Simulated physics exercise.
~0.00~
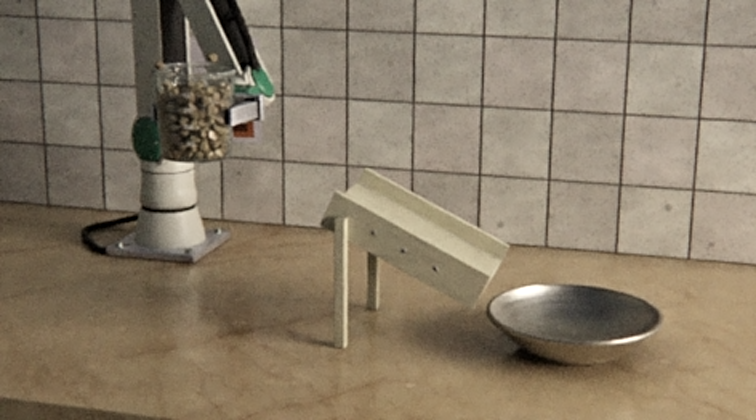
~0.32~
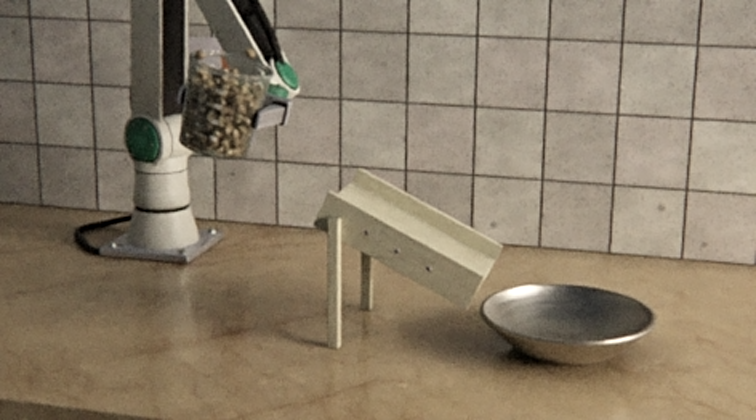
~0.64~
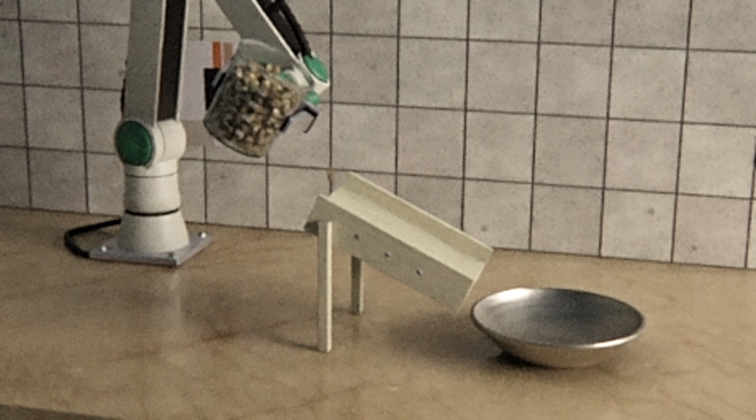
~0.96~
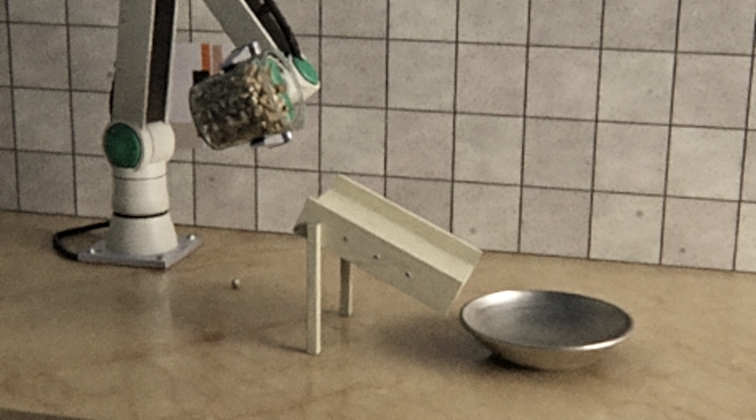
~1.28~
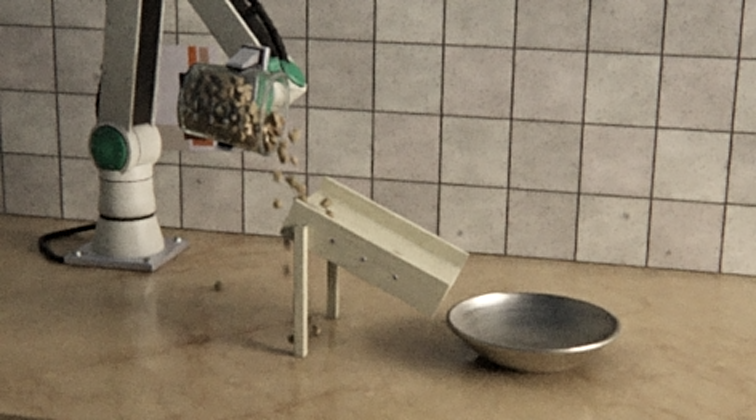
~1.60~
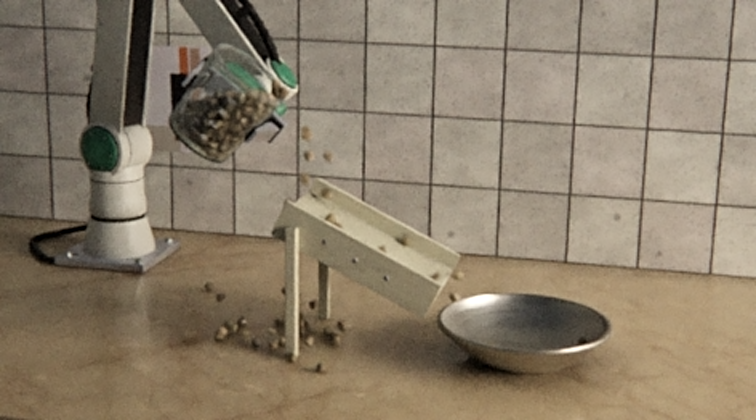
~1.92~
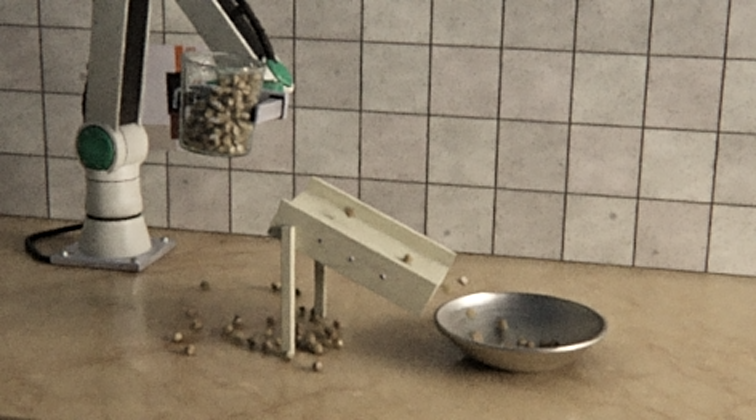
A robot arm holds a clear beaker full of small pebbles above a tabletop, to the left of a sloping chute that leads toward a shallow metal bowl. The arm swings the beaker to the right and tips it until it lies on its side, and a first pebble drops to the table. A stream of pebbles then spills out, some landing on the chute and others falling around its legs. The arm tilts the beaker back upright, still mostly full. A few last pebbles slide down the chute, leaving some in the bowl and more scattered across the table.
